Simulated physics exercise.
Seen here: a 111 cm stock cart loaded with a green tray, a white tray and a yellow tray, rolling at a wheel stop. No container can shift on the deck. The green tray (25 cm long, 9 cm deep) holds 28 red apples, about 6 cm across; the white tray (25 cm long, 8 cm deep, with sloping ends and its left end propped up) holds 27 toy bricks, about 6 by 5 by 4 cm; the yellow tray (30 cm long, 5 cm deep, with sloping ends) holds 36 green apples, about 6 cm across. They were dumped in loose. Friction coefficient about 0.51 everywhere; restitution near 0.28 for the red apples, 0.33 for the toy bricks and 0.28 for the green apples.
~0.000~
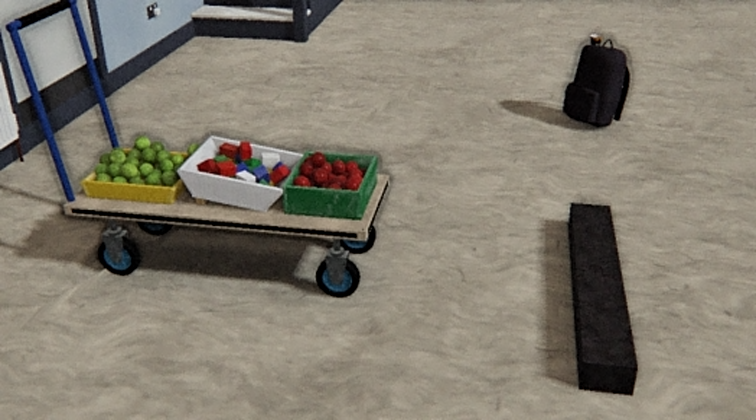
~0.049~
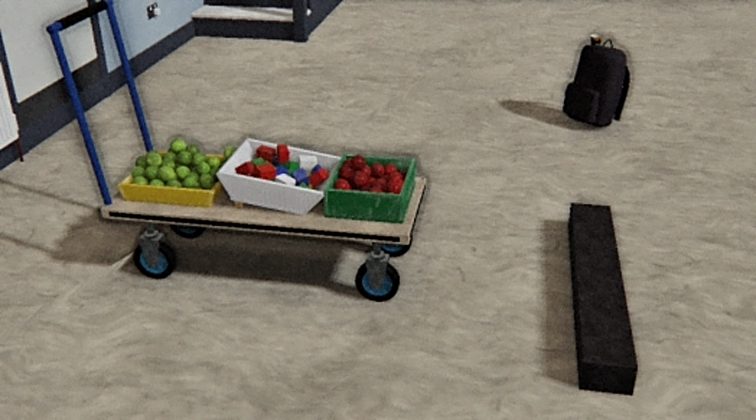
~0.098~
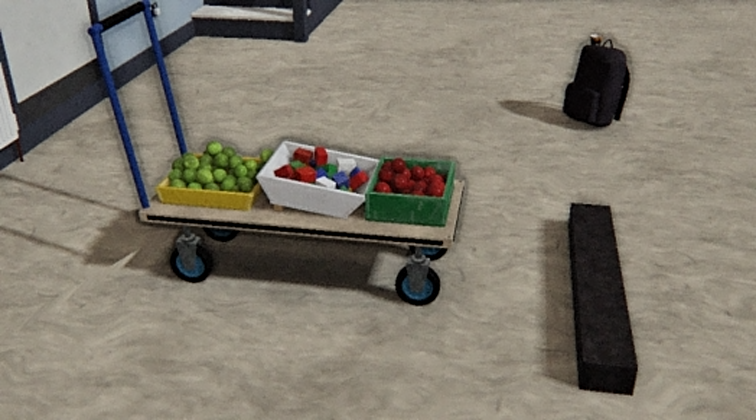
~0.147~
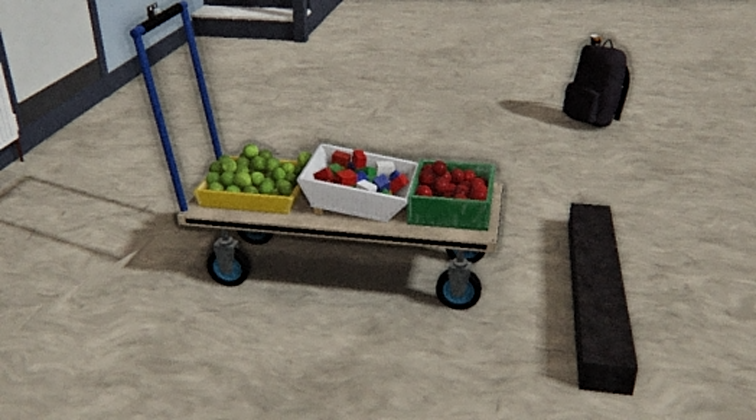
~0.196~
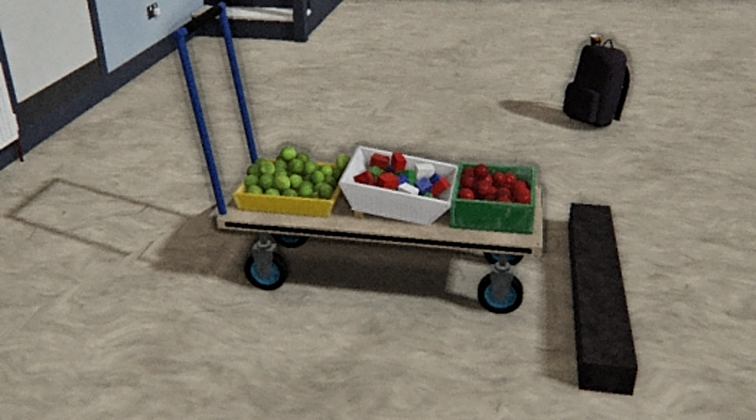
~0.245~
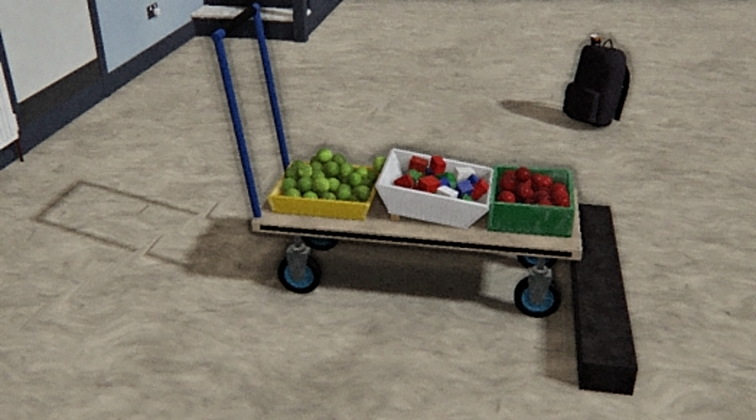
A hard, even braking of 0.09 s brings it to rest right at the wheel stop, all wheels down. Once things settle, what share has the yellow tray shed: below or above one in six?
Out of the yellow tray go more than one in six of the green apples.
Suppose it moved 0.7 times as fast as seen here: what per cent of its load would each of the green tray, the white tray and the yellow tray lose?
Then green tray 0, white tray 0, yellow tray 20 per cent.
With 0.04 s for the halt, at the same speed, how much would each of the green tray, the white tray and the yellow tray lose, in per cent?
In that case green tray 10, white tray 30, yellow tray 30 per cent.
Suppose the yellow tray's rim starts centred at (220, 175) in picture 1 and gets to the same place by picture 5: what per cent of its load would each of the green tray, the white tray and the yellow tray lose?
Then green tray 0, white tray 0, yellow tray 10 per cent.
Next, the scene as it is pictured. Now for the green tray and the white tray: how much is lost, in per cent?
Green tray 5, white tray 10 per cent.
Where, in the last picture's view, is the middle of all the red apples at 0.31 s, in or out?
Near (557, 205).
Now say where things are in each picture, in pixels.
In the first frame (places track the rim corner closest to us here), yellow tray (171, 188); white tray (281, 190); 76 cm to go; all still inside.
In the second frame, yellow tray (210, 191); white tray (322, 193); 61 cm to go.
In the third frame, yellow tray (249, 194); white tray (363, 196); 47 cm to go.
In the fourth frame, yellow tray (289, 198); white tray (406, 200); 32 cm to go.
In the fifth frame, yellow tray (330, 201); white tray (449, 203); 18 cm to go.
In the sixth frame, yellow tray (366, 204); white tray (487, 206); stopping; all still inside.
After 0.31 s, the green tray has all 28, the white tray has all 27 and the yellow tray is down by 2 of 36.
After 0.43 s, the green tray is down by 2 of 28, the white tray is down by 1 of 27 and the yellow tray is down by 7 of 36.
After 0.66 s, the green tray is down by 2 of 28, the white tray is down by 3 of 27 and the yellow tray is down by 10 of 36.
When it is over (at 1.17 s), the green tray is down by 2 of 28, the white tray is down by 3 of 27 and the yellow tray is down by 10 of 36. Asked share, 10 of 36, 28 per cent.
